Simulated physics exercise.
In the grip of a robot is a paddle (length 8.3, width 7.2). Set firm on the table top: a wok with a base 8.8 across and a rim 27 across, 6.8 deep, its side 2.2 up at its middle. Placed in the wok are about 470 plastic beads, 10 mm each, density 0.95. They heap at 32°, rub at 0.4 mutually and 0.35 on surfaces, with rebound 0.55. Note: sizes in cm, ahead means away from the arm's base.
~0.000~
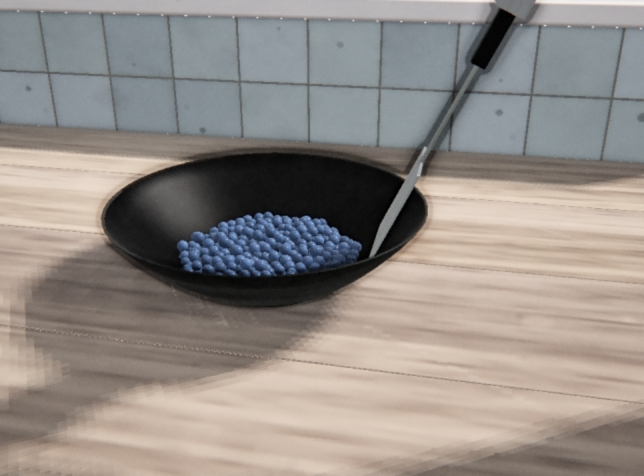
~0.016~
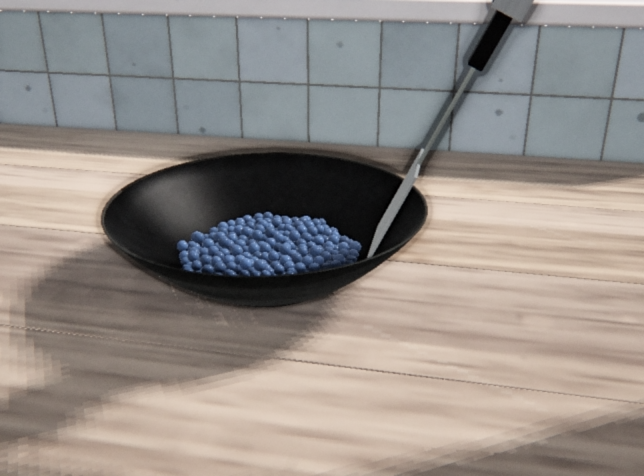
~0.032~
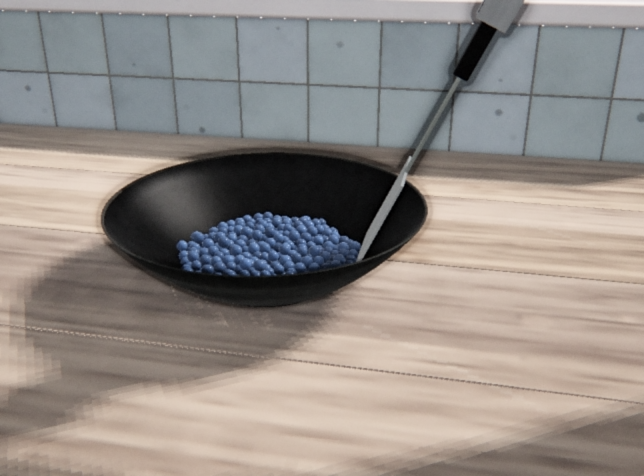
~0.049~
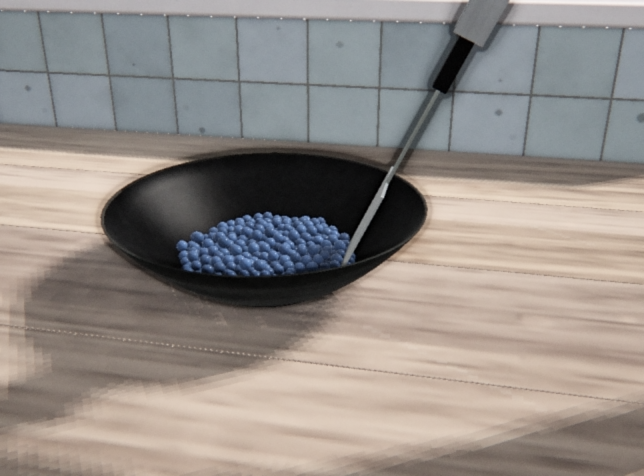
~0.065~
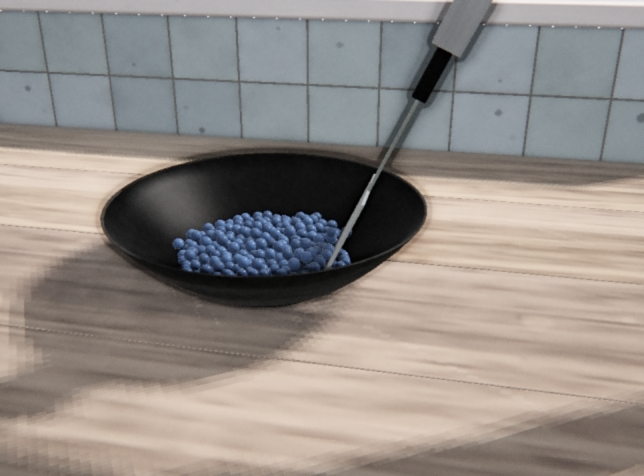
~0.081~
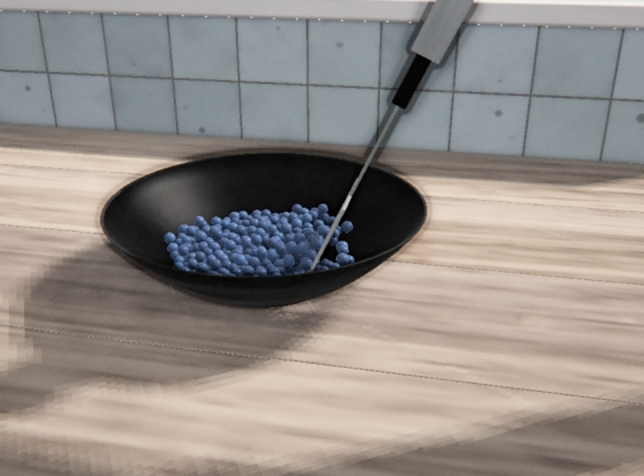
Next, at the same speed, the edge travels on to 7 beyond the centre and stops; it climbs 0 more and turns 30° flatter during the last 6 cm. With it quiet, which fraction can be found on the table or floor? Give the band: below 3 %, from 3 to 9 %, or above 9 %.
From 3 to 9 %.
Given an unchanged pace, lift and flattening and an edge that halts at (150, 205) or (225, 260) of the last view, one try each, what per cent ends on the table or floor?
Estimates, in order: 45 % and 0 %.
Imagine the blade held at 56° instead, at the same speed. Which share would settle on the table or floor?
It would come to roughly 5 percent.
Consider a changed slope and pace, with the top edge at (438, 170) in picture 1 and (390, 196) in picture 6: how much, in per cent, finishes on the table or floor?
Roughly 0 %.
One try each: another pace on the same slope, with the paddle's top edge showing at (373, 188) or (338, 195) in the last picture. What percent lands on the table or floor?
That comes to some 0 and some 15 percent, in that order.
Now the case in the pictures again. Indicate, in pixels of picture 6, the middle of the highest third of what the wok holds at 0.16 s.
I'd put it close to (198, 226).
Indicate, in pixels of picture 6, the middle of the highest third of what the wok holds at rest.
The centre sits close to (175, 219).
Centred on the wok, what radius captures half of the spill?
The answer is around 22 cm.
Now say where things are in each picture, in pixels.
In the first picture, paddle top edge at (422, 161), sloping 65°; upper third of the load around (267, 248), from x 185 to 355, top at y 215; 466 in the wok.
In the second picture, paddle top edge at (420, 162), sloping 65°; upper third of the load around (267, 248), from x 180 to 355, top at y 215.
In the third picture, paddle top edge at (407, 170), sloping 65°; upper third of the load around (267, 248), from x 180 to 355, top at y 215.
In the fourth picture, paddle top edge at (388, 181), sloping 65°; upper third of the load around (266, 247), from x 180 to 350, top at y 215.
In the fifth picture, paddle top edge at (370, 189), sloping 65°; upper third of the load around (266, 244), from x 180 to 345, top at y 215.
In the sixth picture, paddle top edge at (352, 193), sloping 65°; upper third of the load around (264, 240), from x 170 to 350, top at y 210; 466 in the wok.
By 0.12 s, sloping 65°, highest piece 11 above the table; 466 in the wok.
By 0.16 s, sloping 53°, highest piece 14 above the table; 465 in the wok, 1 on the blade or in flight.
By 0.38 s, sloping 35°, highest piece 8 above the table; 440 in the wok, 19 on the table or floor, 7 on the blade or in flight.
By 1.43 s, sloping 35°, highest piece 8 above the table; 438 in the wok, 28 on the table or floor.
Final count, 438 in the wok, 28 on the table or floor. That is 6 % on the table or floor.
